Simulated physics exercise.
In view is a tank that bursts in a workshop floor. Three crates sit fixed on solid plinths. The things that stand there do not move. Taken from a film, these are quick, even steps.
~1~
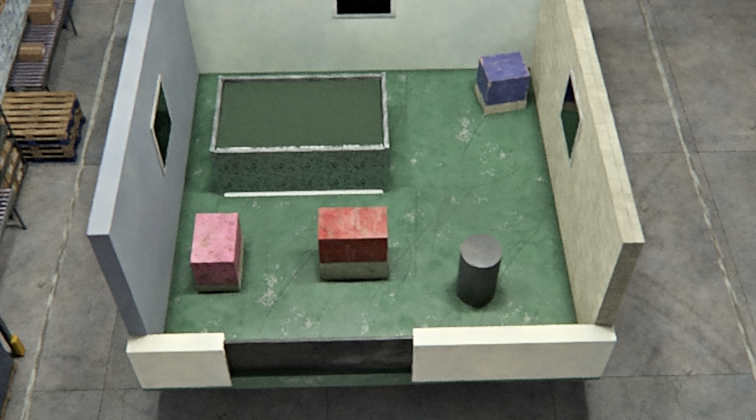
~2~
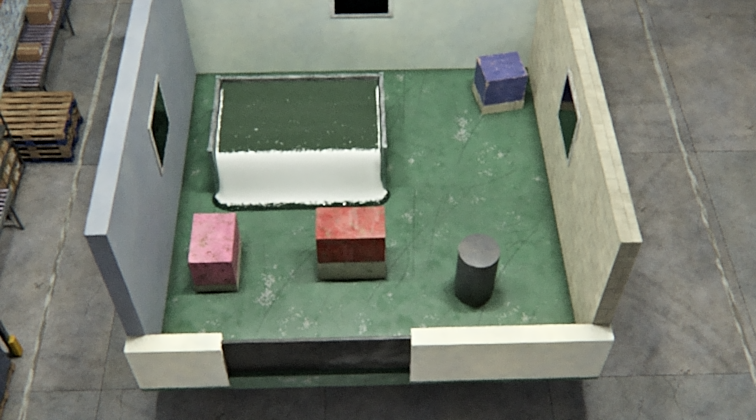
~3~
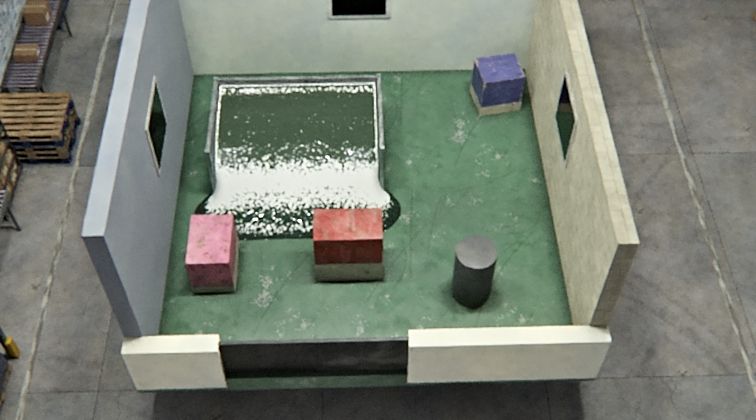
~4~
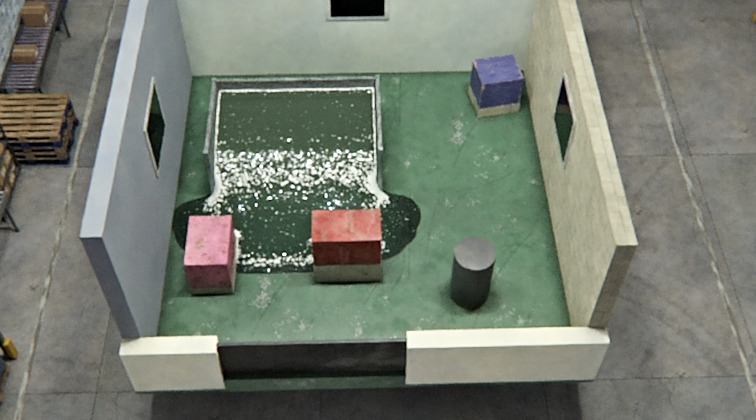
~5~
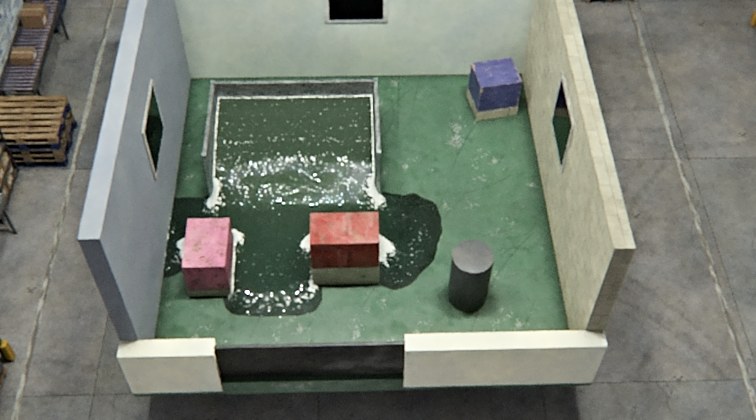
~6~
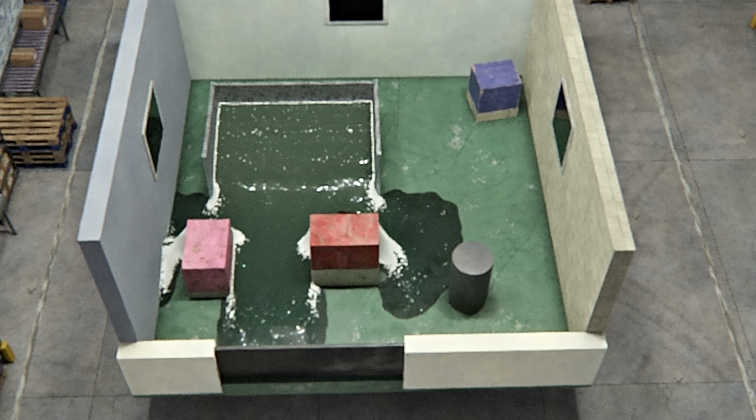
In this clip, a rectangular tank in a walled, green-floored area bursts along its near side, and dark, white-flecked liquid pours out, spreading across the floor and around the motionless pink and red blocks toward the low front wall.
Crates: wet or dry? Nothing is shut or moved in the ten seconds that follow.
Blue crate, wet; pink crate, wet; red crate, wet.
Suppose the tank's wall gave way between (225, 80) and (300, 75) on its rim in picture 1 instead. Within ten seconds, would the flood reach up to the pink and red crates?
As it turns out, the pink crate gets overtopped, and the red crate is left untouched.
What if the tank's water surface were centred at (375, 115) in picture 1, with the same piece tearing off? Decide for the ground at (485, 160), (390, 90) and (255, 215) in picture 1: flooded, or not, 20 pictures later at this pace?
As listed: Awash, free of water, covered.
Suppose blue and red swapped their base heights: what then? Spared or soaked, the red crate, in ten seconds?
The red crate gets flooded.
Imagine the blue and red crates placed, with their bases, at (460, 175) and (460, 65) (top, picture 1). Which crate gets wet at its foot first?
The pink one, I think.
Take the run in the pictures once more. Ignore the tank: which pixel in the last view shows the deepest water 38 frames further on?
Deepest spot: Near (404, 82).
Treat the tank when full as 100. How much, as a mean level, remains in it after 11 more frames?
That comes to about 18 per cent.
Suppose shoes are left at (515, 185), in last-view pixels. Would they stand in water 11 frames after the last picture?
At that place: Under water.
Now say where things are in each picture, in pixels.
In the first frame, still water in the tank at (301, 115).
In the second frame, the front is at (216, 197), out from the gap at (301, 178).
In the third frame, the front is at a hidden place, out from the gap at (298, 180).
In the fourth frame, the front is at (408, 236), out from the gap at (297, 183).
In the fifth frame, water pours out at (295, 187) and has run to (165, 271).
In the sixth frame, water pours out at (295, 188) and has run to a hidden place.
A moment on, water covers 45 % of the floor; the blue crate not reached, the pink crate water round its plinth, the red crate water round its plinth.
Next, water covers 70 % of the floor; the blue crate not reached, the pink crate water round its plinth, the red crate water round its plinth.
Then, water covers 80 % of the floor; the blue crate water round its plinth, the pink crate water round its plinth, the red crate water round its plinth.
Later, water covers 100 % of the floor; the blue crate water round its plinth, the pink crate water round its plinth, the red crate water round its plinth.
In the end, water covers 100 % of the floor; the blue crate was topped, the pink crate was topped, the red crate was topped.
